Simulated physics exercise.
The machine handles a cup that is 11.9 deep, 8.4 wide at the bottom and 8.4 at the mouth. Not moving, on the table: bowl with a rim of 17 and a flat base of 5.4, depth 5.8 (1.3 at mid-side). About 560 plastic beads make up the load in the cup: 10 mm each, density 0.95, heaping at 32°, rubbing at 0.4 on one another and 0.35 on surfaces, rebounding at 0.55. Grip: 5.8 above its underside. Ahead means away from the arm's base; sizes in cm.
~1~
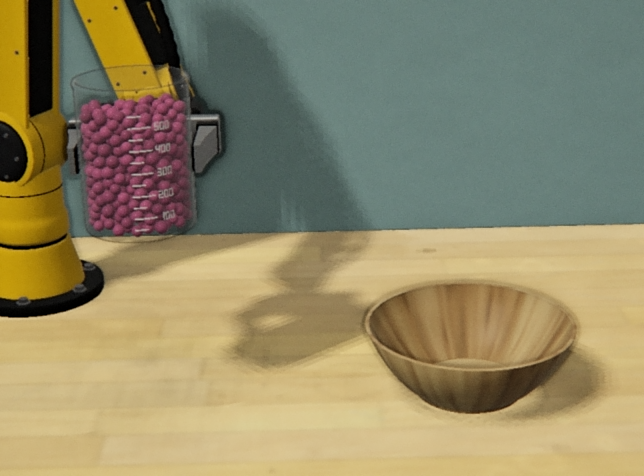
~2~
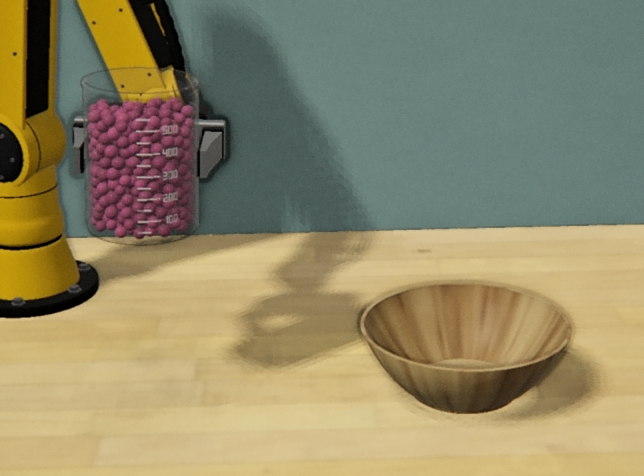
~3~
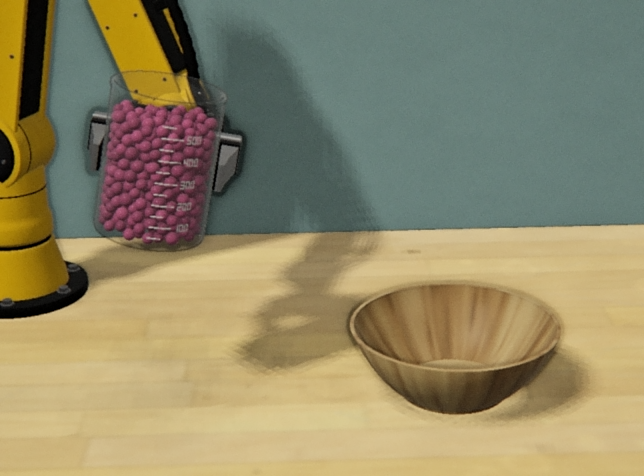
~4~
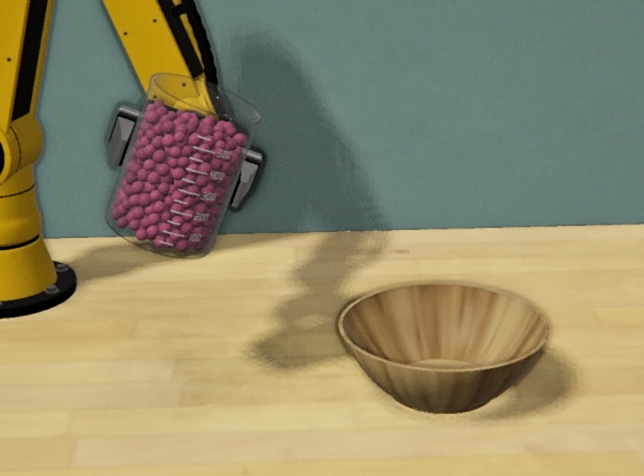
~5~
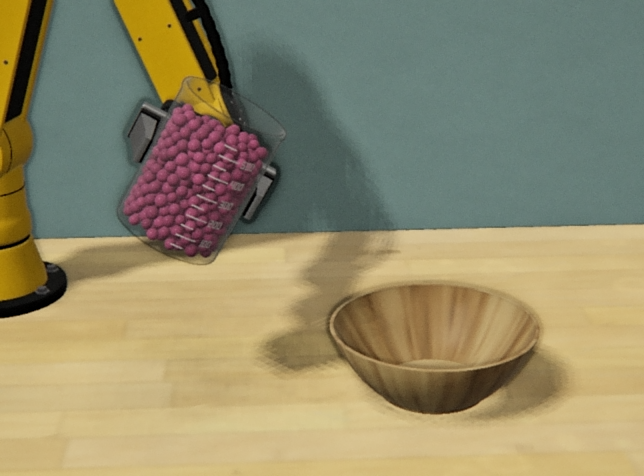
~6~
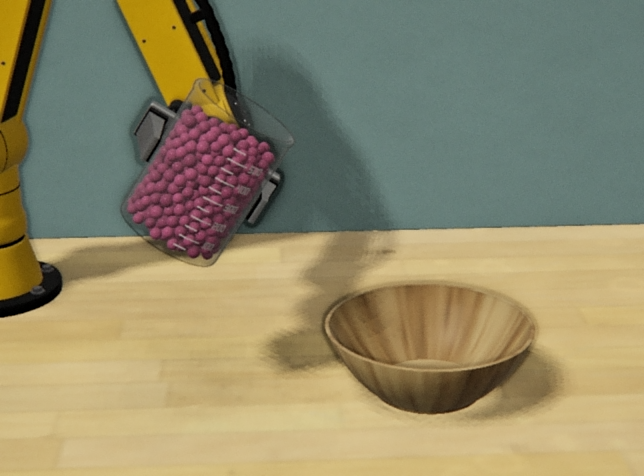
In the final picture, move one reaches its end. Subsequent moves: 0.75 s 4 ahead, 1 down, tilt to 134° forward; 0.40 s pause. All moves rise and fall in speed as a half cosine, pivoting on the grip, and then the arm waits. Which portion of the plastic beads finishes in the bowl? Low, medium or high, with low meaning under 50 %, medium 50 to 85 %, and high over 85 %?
Answer: Medium.
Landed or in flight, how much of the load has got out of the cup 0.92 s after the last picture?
By then about 100 % is out.
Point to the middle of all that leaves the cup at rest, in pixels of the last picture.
It sits close to (411, 370).
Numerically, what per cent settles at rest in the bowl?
Around 75 per cent.
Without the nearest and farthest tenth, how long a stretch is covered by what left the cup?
It covers about 20 centimetres.
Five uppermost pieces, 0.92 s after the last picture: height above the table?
Somewhere around 10 cm above the tabletop.
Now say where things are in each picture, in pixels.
The first picture shows cup middle at (136, 154), level; upper third of the load around (133, 128), from x 85 to 185, top at y 100; 560 in the cup.
The second picture shows cup middle at (142, 157), tilted 3° forward; upper third of the load around (138, 130), from x 95 to 190, top at y 105.
The third picture shows cup middle at (159, 162), tilted 11° forward; upper third of the load around (158, 135), from x 105 to 210, top at y 105.
The fourth picture shows cup middle at (182, 168), tilted 22° forward; upper third of the load around (182, 141), from x 115 to 240, top at y 105.
The fifth picture shows cup middle at (200, 173), tilted 30° forward; upper third of the load around (200, 147), from x 130 to 260, top at y 110.
The sixth picture shows cup middle at (206, 175), tilted 33° forward; upper third of the load around (207, 150), from x 135 to 270, top at y 110; 560 in the cup.
Then, 0.46 s later, tilted 101° forward, highest piece 24 above the table; 552 in the cup, 1 in the bowl, 7 in flight or on a rim.
Then, 0.92 s later, tilted 134° forward, highest piece 10 above the table; 402 in the bowl, 124 on the table or floor, 10 in the cup, 24 in flight or on a rim.
Then, 1.35 s later, tilted 134° forward, highest piece 5 above the table; 407 in the bowl, 153 on the table or floor.
Then, 2.40 s later, tilted 134° forward, highest piece 5 above the table; 407 in the bowl, 153 on the table or floor.
At rest, 407 in the bowl, 153 on the table or floor. That is 73 % in the bowl.
